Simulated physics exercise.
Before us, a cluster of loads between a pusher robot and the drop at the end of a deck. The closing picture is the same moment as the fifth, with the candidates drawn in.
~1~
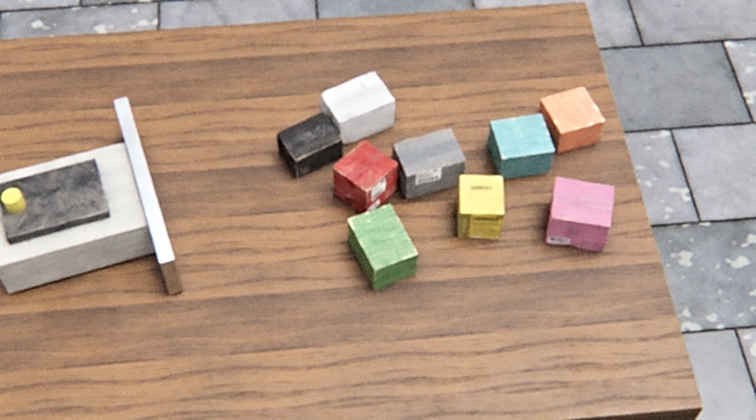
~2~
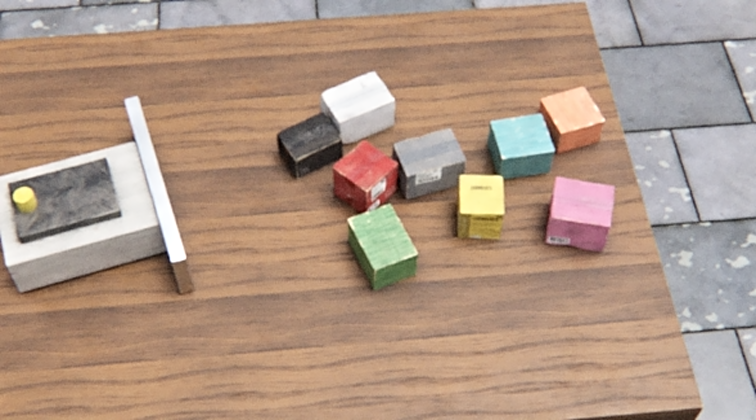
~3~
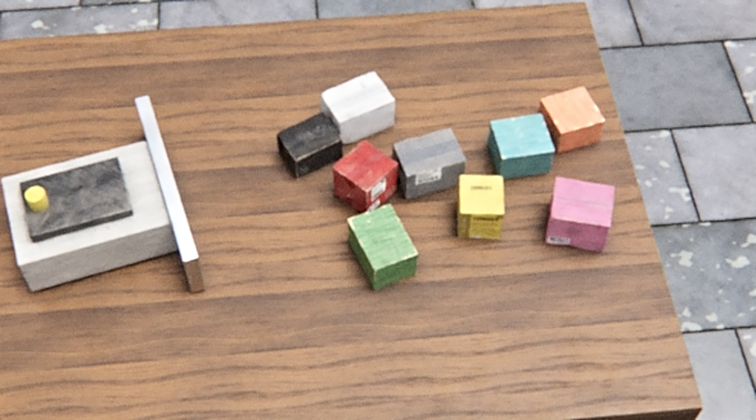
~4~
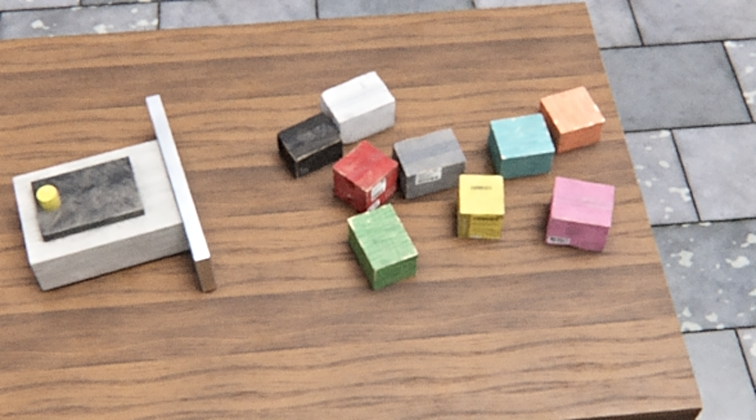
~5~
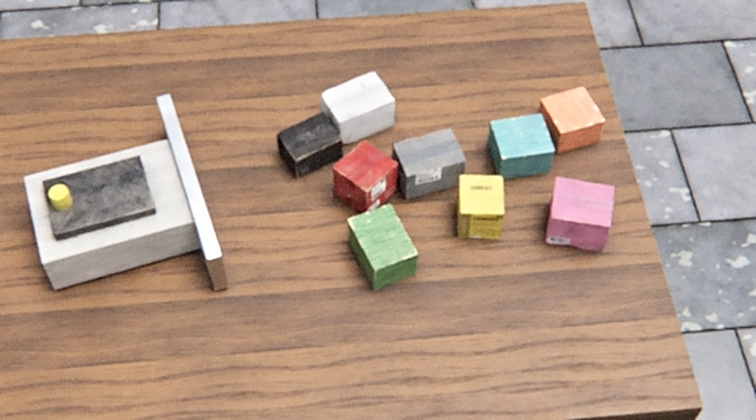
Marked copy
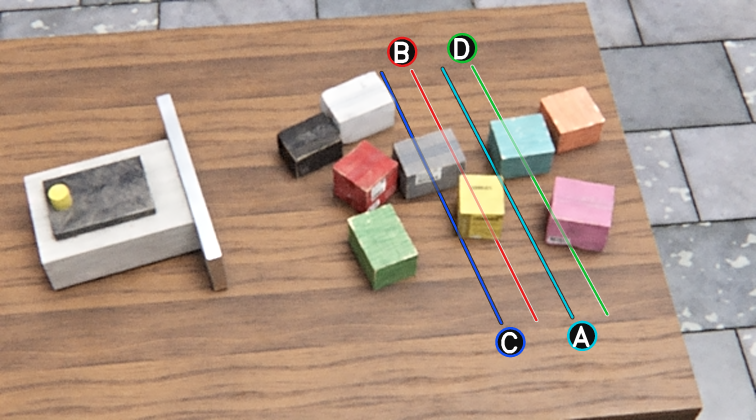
A pale flat-fronted robot creeps rightward across a wooden deck toward a cluster of motionless colourful blocks.
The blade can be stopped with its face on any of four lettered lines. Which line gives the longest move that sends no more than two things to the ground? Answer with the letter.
The farthest such stop is D.
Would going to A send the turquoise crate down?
No.
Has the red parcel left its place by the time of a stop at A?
By then, yes.
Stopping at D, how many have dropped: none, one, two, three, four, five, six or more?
In all, two.
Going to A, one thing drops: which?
The orange crate goes over.
On the copy, A at (502, 183); B at (469, 185); C at (437, 187); D at (535, 180).
On D. First, robot (236, 184); white box (376, 104); black box (337, 145).
Then, robot (365, 175); orange crate (599, 110); pink box (587, 215).
Finally, robot (461, 168); orange crate over the edge; turquoise crate over the edge; two fallen.
By contrast, A is within the limit but short; B is within the limit but short; C is within the limit but short.
